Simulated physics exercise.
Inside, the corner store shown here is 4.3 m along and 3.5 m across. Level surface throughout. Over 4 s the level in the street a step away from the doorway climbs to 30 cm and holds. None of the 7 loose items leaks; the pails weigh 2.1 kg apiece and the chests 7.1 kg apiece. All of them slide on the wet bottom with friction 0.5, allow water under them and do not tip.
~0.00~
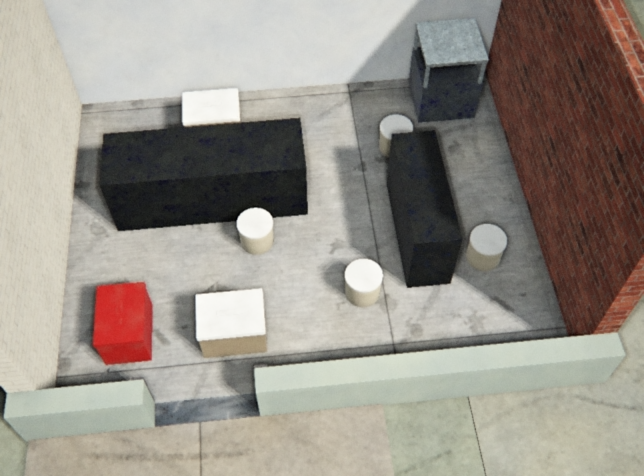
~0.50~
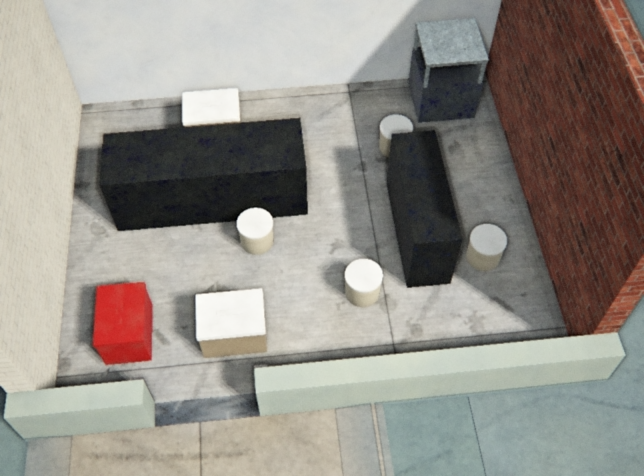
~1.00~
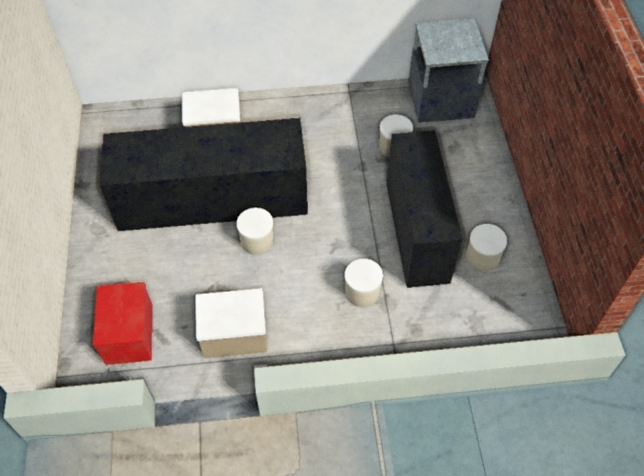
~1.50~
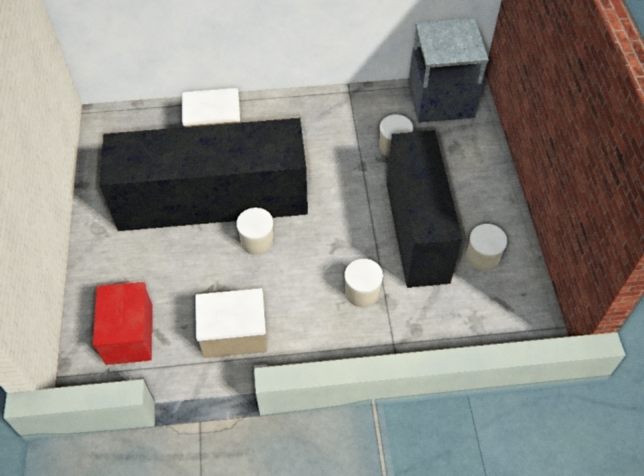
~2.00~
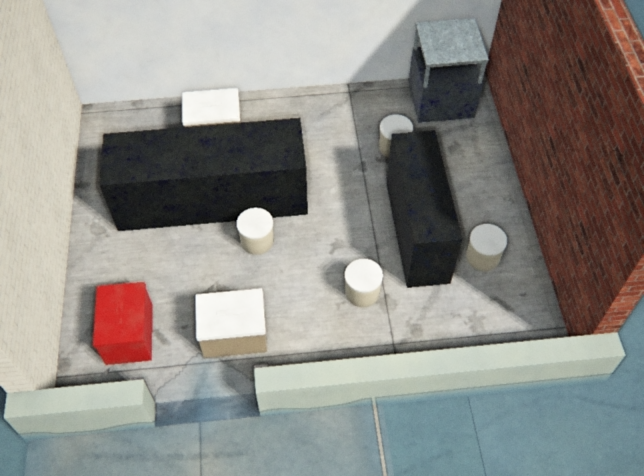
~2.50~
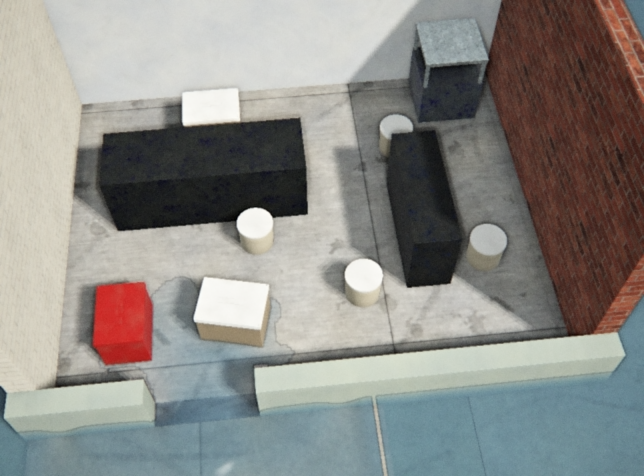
Water spreads across the ground outside and enters through the gap, and a white-topped box shifts slightly.
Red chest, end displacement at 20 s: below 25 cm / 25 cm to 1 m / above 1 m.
25 cm to 1 m.
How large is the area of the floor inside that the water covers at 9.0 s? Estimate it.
Wet area: Approx. 13 m2.
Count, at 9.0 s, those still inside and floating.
5 of them.
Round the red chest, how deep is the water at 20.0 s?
Roughly 23 cm deep.
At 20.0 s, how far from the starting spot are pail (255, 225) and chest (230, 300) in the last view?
Net displacement, in order: 200 cm; 100 cm.
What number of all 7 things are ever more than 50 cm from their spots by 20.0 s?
7 of them.
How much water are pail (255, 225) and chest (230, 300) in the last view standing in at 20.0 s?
Some 24 cm at the first, some 19 cm at the second.
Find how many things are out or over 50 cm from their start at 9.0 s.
4 of them.
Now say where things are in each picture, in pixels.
In the first frame, the red chest at (119, 313), on the bottom; water covers 0.0 m2; 0 of 7 have shifted.
In the second frame, the red chest at (119, 313) rests on the ground; water covers 0.0 m2; 0 of 7 have shifted.
In the third frame, the red chest at (119, 313) rests on the ground; 0.0 m2 under water; 0 of 7 have shifted.
In the fourth frame, the red chest at (119, 313), on the bottom; 0.0 m2 under water; 0 of 7 have shifted.
In the fifth frame, the red chest at (119, 313) rests on the ground; 0.2 m2 under water; 0 of 7 have shifted.
In the sixth frame, the red chest at (119, 313), on the bottom; 0.9 m2 under water; 1 of 7 have shifted.
After 4.0 s the red chest is near (77, 309), 0.4 m from its start, aground; 2 afloat.
After 9.0 s the red chest is near (86, 277), 0.4 m from its start, afloat; 5 afloat.
After 16.0 s the red chest is near (138, 240), 0.6 m from its start, afloat; 7 afloat.
After 20.0 s the red chest is near (119, 235), 0.6 m from its start, afloat; 7 afloat.
